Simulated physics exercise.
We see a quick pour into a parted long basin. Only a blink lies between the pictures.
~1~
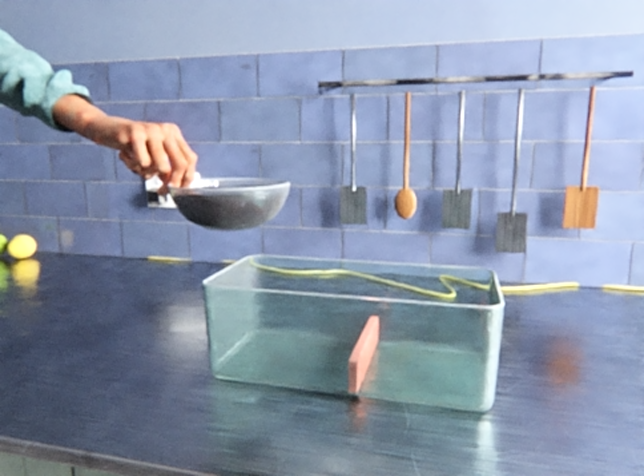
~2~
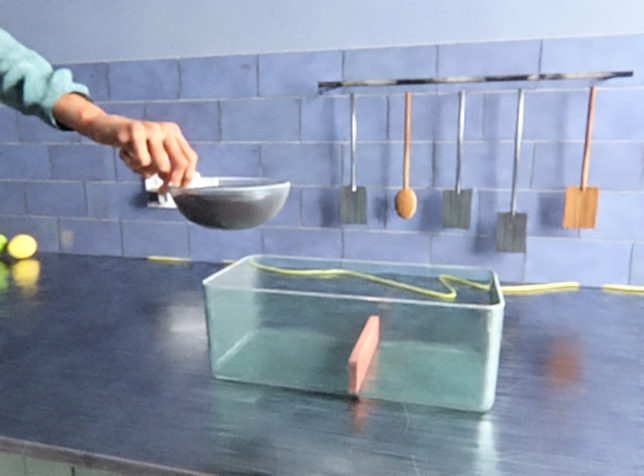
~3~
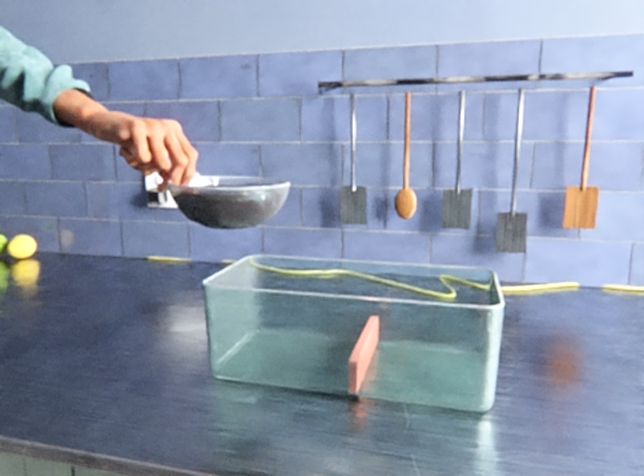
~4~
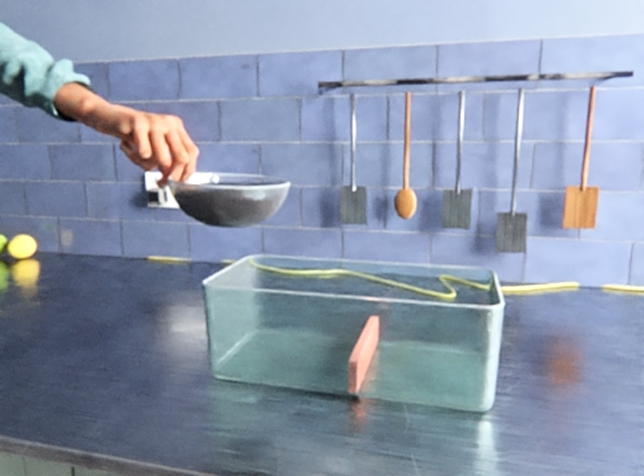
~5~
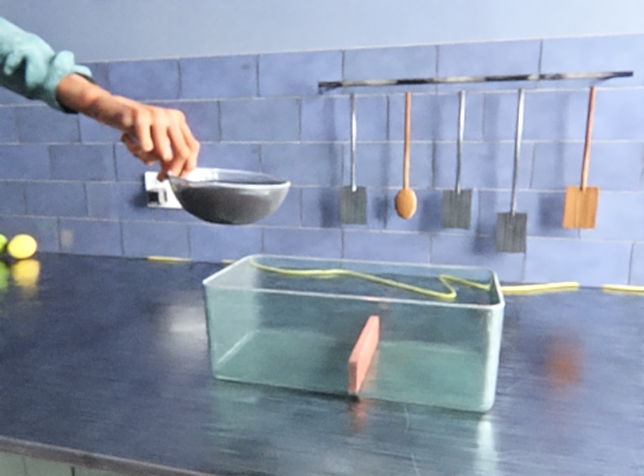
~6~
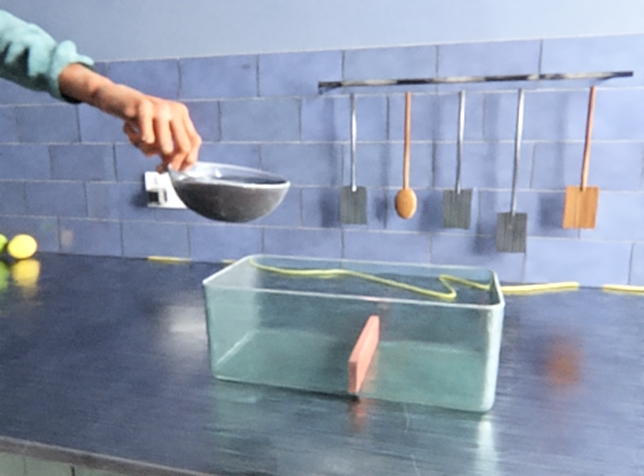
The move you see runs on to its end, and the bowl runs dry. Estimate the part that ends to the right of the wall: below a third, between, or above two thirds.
In the end between a third and two thirds is right of the wall.
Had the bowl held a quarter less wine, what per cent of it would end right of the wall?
Some 30 per cent.
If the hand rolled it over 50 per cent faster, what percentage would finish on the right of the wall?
It comes to 60 per cent or so.
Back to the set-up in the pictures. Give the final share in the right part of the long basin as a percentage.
Some 40 per cent.
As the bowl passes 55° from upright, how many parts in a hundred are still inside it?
It comes to 40 per cent or so.
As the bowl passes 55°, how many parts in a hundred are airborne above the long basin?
About 35 per cent.
A moment on, the bowl is tipped part way and 38 per cent is still to pour, 24 is left of the wall and 1 right of it.
Next, the bowl is tipped on its side and 1 per cent is still to pour, 49 is left of the wall and 42 right of it.
Then the bowl is tipped on its side and 0 per cent is still to pour, 57 is left of the wall and 42 right of it.
Later the bowl is tipped on its side and 0 per cent is still to pour, 57 is left of the wall and 42 right of it.
In the end 57 per cent lies left of the wall, 42 right of it and 1 outside.
